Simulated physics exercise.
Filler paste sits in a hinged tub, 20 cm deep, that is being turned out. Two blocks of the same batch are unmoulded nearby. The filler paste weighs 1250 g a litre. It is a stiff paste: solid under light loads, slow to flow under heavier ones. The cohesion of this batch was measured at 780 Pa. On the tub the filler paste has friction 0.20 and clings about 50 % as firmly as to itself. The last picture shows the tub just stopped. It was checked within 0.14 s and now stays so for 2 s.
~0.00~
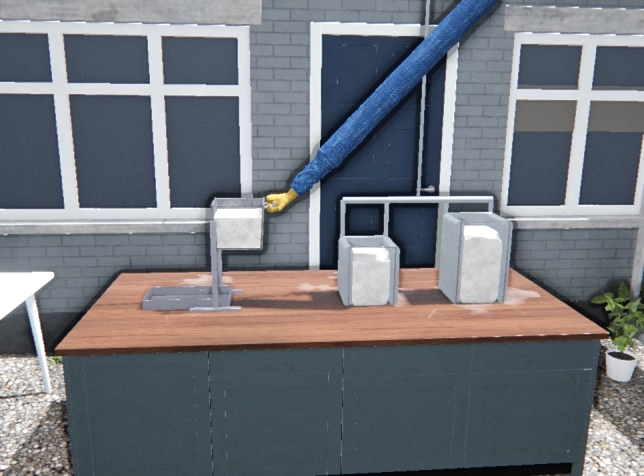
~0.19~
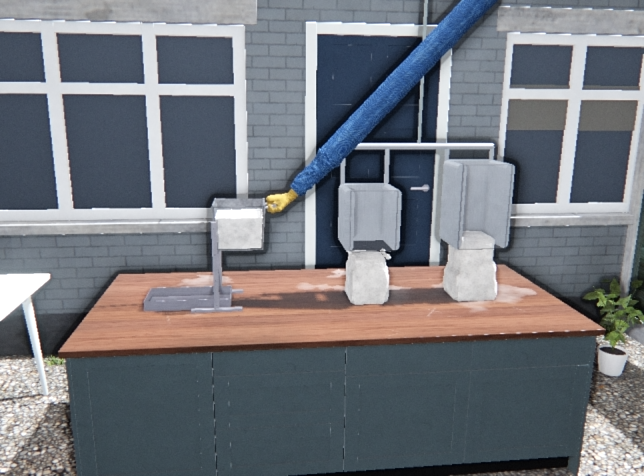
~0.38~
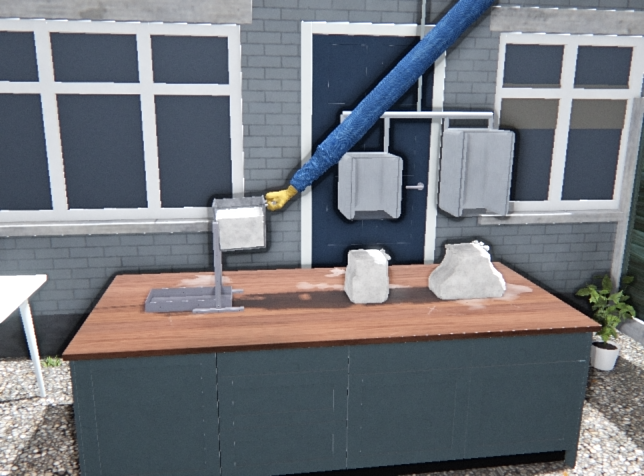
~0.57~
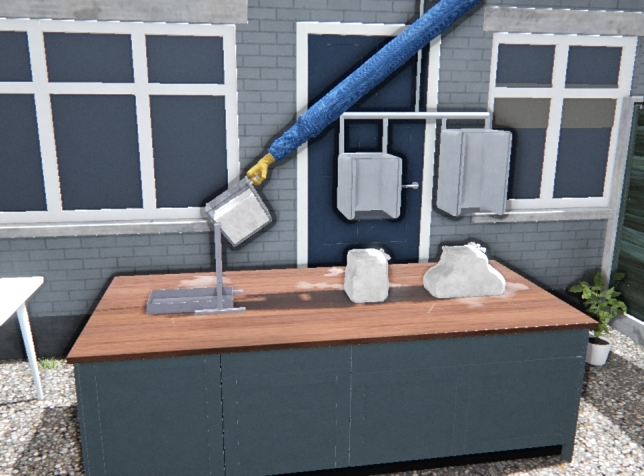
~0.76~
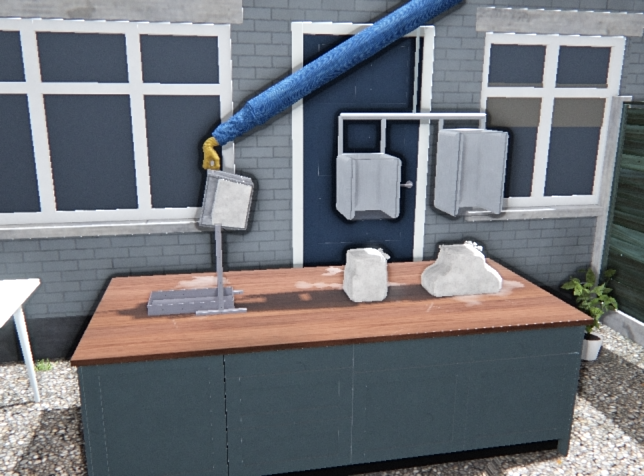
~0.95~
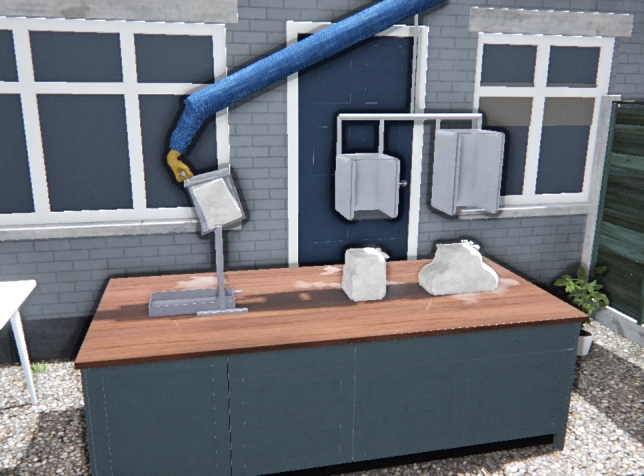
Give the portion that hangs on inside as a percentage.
The portion that hangs on inside is near 0 %.
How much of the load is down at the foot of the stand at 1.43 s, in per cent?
About 40 %.
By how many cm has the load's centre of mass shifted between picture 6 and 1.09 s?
Roughly 7 cm.
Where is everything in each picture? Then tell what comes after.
Handle-side rim at (262, 205), tilt 0 degrees; crest of the filler paste at (216, 217); block heights 24 cm, 36 cm (left to right), in the first frame.
Handle-side rim at (263, 206), tilt 0 degrees; crest of the filler paste at (217, 218); block heights 24 cm, 33 cm (left to right), in the second frame.
Handle-side rim at (263, 204), tilt 3 degrees; crest of the filler paste at (260, 216); block heights 23 cm, 25 cm (left to right), in the third frame.
Handle-side rim at (247, 184), tilt 34 degrees; crest of the filler paste at (252, 195); block heights 23 cm, 23 cm (left to right), in the fourth frame.
Handle-side rim at (208, 176), tilt 79 degrees; crest of the filler paste at (223, 180); block heights 23 cm, 23 cm (left to right), in the fifth frame.
Handle-side rim at (185, 187), tilt 107 degrees; crest of the filler paste at (222, 180); block heights 23 cm, 23 cm (left to right), in the sixth frame.
After 1.09 s, the tub is at 107 degrees and holds 82 %.
After 1.26 s, the tub is at 107 degrees and holds 24 %.
After 1.43 s, the tub is at 107 degrees and holds 0 %.
After 1.60 s, the tub is at 107 degrees and holds 0 %.
After 2.95 s, the tub is at 107 degrees and holds 0 %.
